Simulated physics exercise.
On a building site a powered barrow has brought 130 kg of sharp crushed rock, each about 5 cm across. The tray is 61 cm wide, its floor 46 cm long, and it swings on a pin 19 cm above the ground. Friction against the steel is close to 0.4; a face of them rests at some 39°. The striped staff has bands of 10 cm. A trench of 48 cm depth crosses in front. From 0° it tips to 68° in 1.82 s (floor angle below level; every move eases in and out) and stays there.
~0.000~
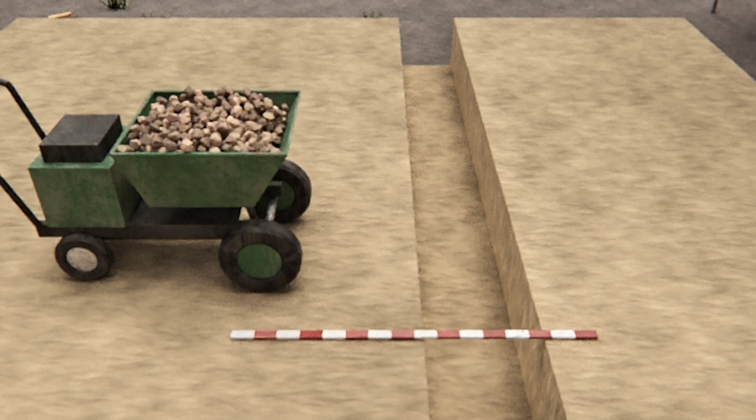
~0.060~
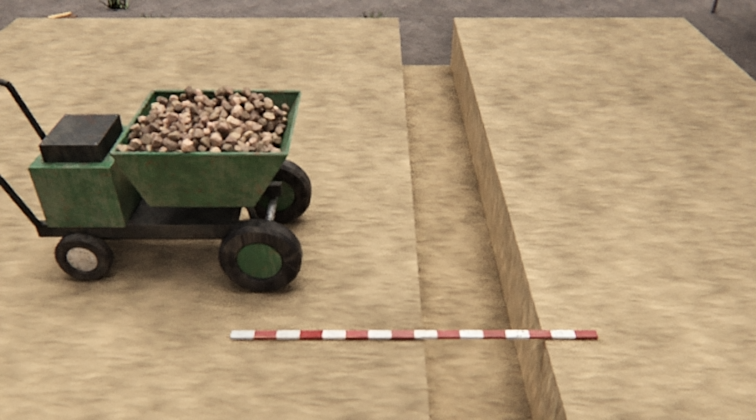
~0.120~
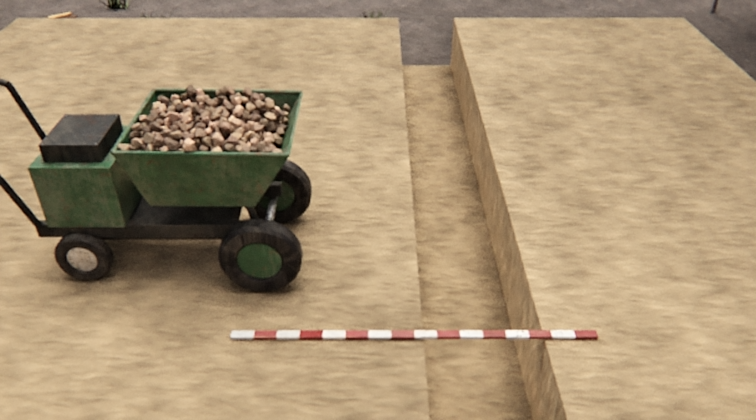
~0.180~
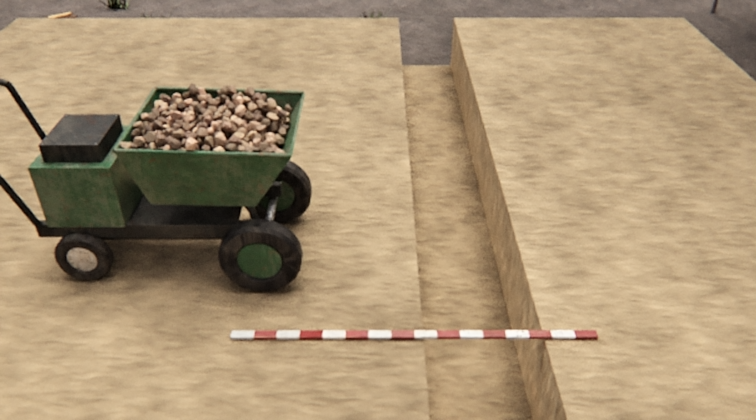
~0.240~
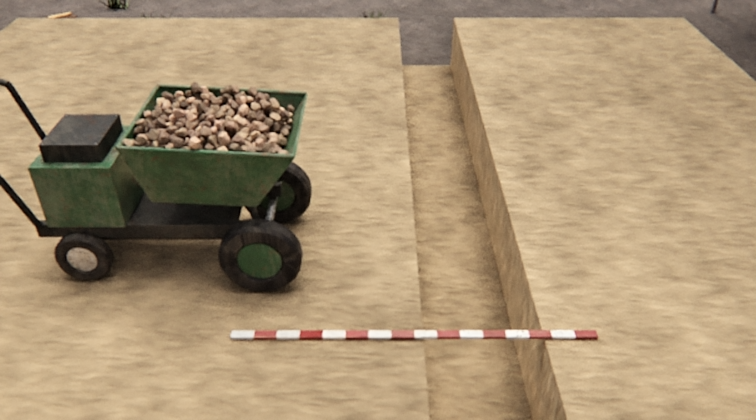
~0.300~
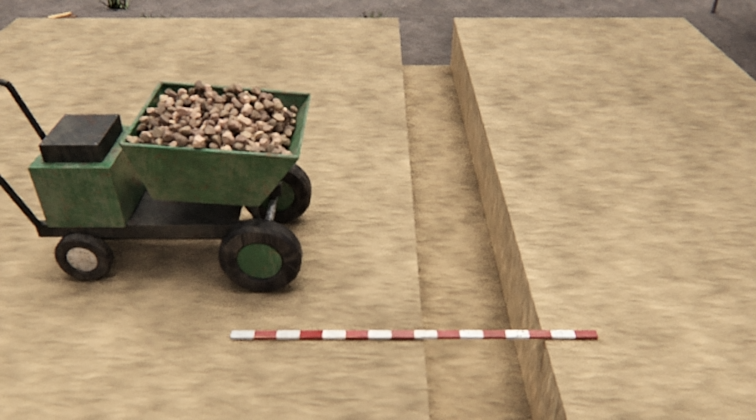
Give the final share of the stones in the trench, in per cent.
About 39 per cent.
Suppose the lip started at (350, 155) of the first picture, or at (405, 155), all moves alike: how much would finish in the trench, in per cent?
First some 50, then 40 per cent.
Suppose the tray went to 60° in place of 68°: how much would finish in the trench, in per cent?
It would be near 15 per cent.
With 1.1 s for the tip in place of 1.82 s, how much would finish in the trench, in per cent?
Then about 45 per cent.
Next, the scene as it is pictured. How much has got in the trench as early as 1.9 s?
About 10 per cent by then.
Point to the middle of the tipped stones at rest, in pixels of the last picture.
Around (447, 313).
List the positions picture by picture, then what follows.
Lip at (286, 155), floor tilted 0°, highest stones at (205, 101), in the first frame.
The tray is at 0°, its lip at (287, 155); the top of the load is at (206, 100); the stones move at 0.1 m/s on average, in the second frame.
Lip at (288, 155), floor tilted 1°, highest stones at (207, 100); the stones move at 0.1 m/s on average, in the third frame.
Lip at (291, 156), floor tilted 2°, highest stones at (209, 99); the stones move at 0.2 m/s on average, in the fourth frame.
The tray is at 3°, its lip at (294, 157); the top of the load is at (199, 101); the stones move at 0.2 m/s on average, in the fifth frame.
The tray is at 5°, its lip at (298, 158); the top of the load is at (194, 97); the stones move at 0.3 m/s on average, in the sixth frame.
After 1.4 s the floor is at 57°; 99 % in the tray, 1 % short of the trench; the foremost stones are at (385, 188).
After 1.9 s the floor is at 68°; 80 % in the tray, 8 % short of the trench, 12 % in the trench; the foremost stones are at (491, 312).
After 2.3 s the floor is at 68°; 65 % in the tray, 11 % short of the trench, 24 % in the trench; the foremost stones are at (507, 322).
After 4.2 s the floor is at 68°; 47 % in the tray, 14 % short of the trench, 39 % in the trench; the foremost stones are at (509, 328).
